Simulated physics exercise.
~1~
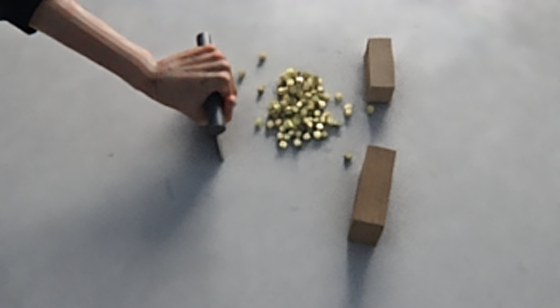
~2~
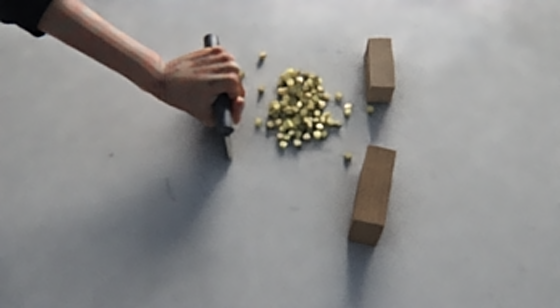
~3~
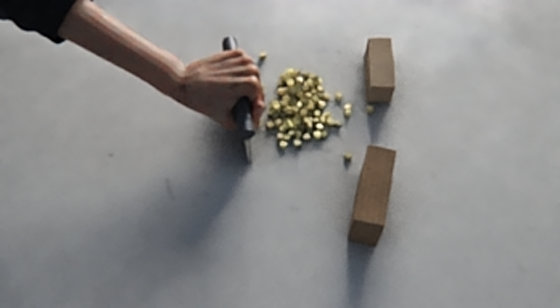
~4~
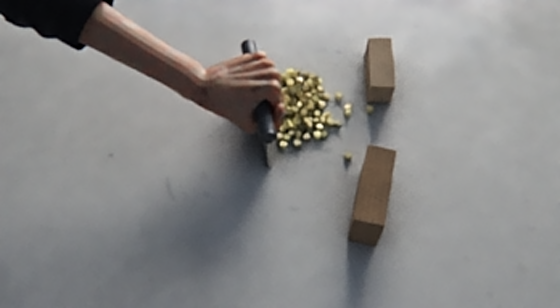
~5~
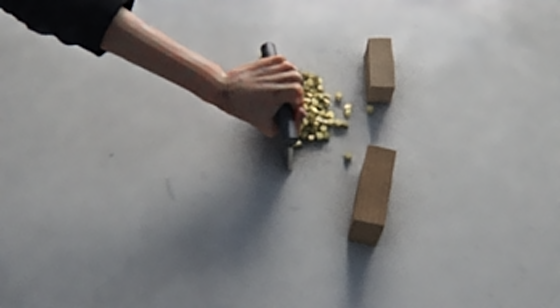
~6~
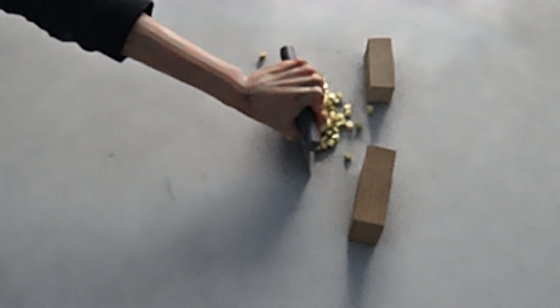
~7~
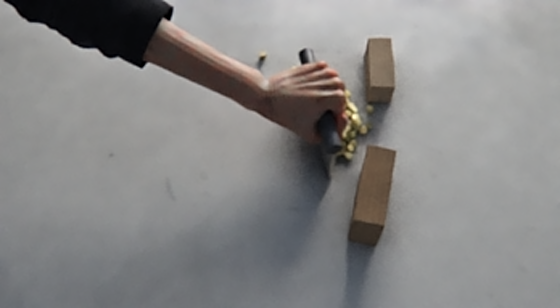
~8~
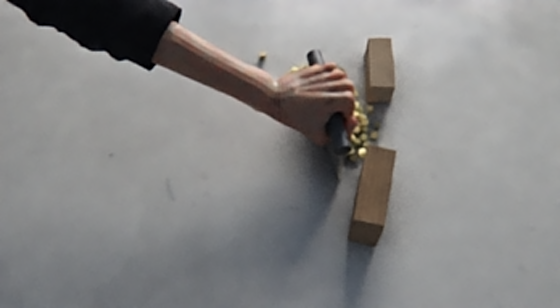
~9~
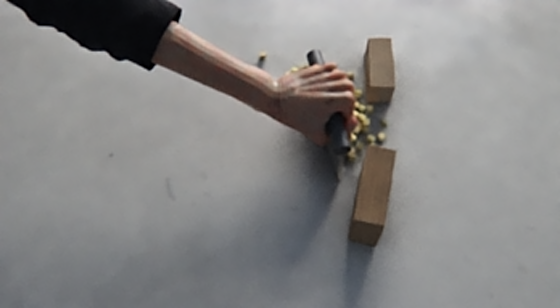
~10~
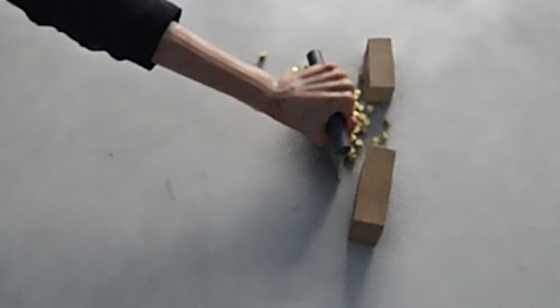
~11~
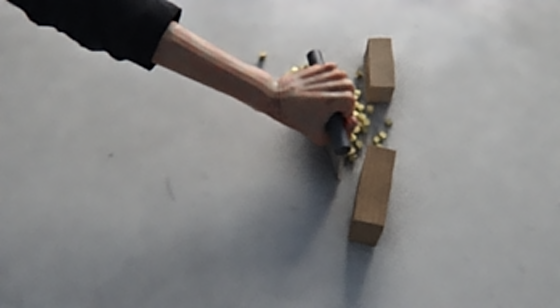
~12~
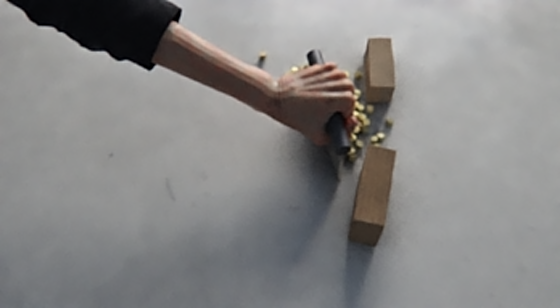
A bare hand in a dark sleeve grips a dark scraper at the upper left of a smooth grey surface, seen from above. To its right lies a loose heap of small yellow-green cubes, and beyond them two brown blocks stand with a narrow gap between them. The hand slides the scraper steadily rightward, reaching the heap and pushing the pieces together toward the blocks. Near the gap it stops and stays there. A few pieces sit in the opening, while most remain bunched between the scraper and the blocks.
